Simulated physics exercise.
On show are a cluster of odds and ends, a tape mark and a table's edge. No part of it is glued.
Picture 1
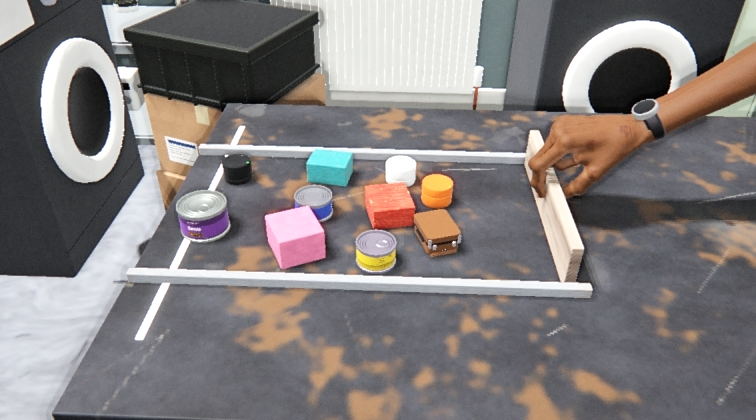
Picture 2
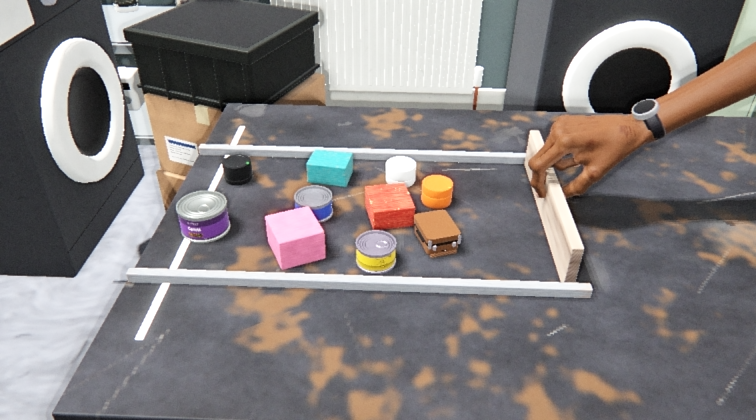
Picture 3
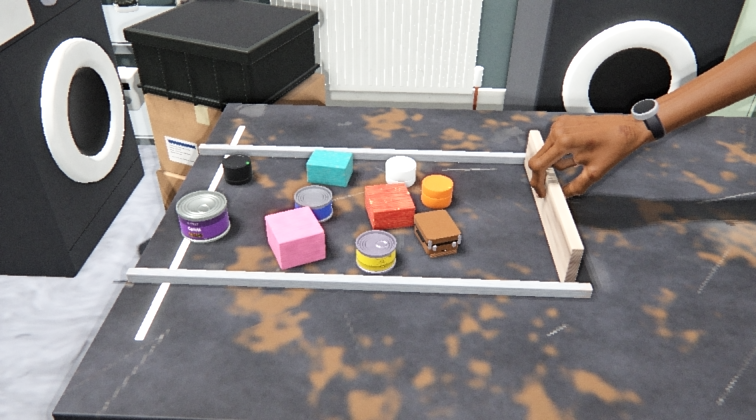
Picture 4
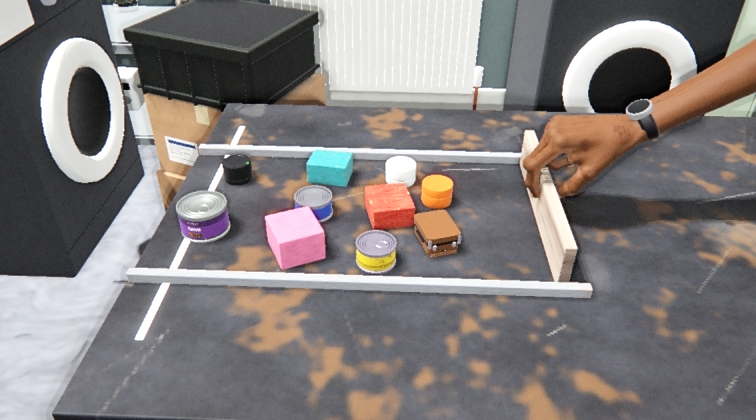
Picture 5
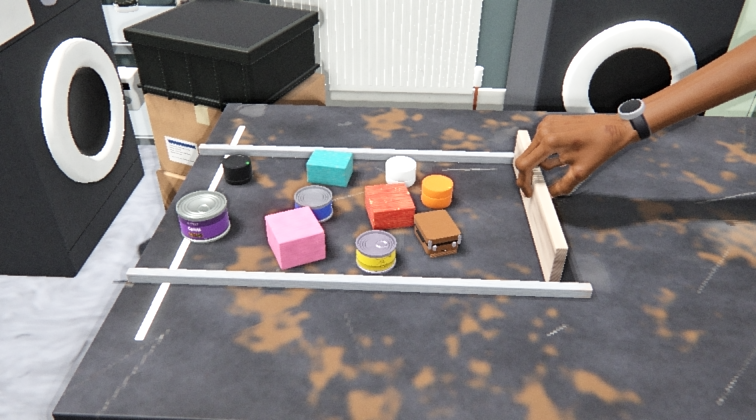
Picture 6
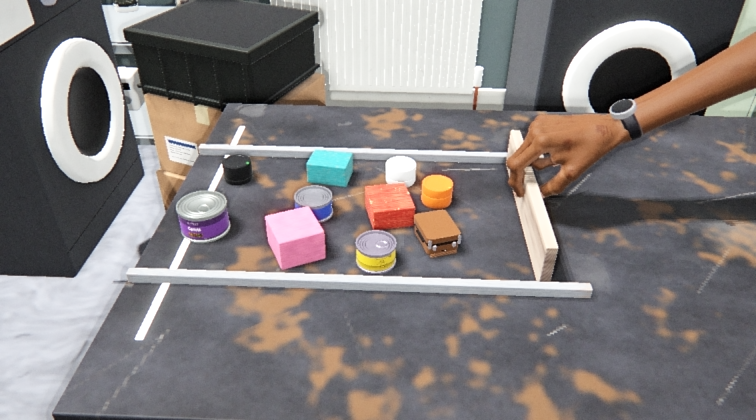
A wooden board, held upright by a hand at the right, stays still at first and then slides slightly left between two pale rails, while the colourful blocks, tins and lids on the dark, brown-patched tabletop remain in place.
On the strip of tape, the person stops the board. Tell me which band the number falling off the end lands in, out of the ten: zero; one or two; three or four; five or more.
Looks like the tally of pieces that topple off is five or more there.
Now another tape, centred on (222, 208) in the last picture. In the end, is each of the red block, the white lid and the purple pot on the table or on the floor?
The red block does not fall, the white lid survives, the purple pot goes over.
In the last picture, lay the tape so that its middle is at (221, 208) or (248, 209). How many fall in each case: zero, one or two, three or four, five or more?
Count by try - 3 or 4; just one or two.
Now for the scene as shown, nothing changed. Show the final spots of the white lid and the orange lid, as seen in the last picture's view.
The white lid ends at (207, 160) and the orange lid at (200, 175).
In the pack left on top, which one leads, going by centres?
The red block finishes nearest.
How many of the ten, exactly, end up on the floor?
Count of fallen: 5.
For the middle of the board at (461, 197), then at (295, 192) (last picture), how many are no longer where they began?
Well, it's 0 at the first one and 10 at the second.
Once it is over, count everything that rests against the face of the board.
The number is 5.
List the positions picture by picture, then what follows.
Purple pot (204, 216); black lid (238, 169); pink block (296, 237); board (549, 200); tape (203, 208), in the first frame.
Black lid (238, 170); red block (389, 206), in the second frame.
Pink block (296, 237); brown case (436, 234), in the third frame.
Purple pot (204, 216); board (544, 199), in the fourth frame.
Black lid (238, 170); white lid (401, 172), in the fifth frame.
Purple pot (204, 216); black lid (238, 170); pink block (296, 237); board (528, 199); tape (203, 208), in the sixth frame.
Soon after, none off yet; purple pot at rest near (204, 216); black lid at rest near (238, 170); pink block at rest near (296, 237).
At rest, the number that fall off is five or more; fallen, turquoise block, blue pot, pink block, black lid and purple pot.
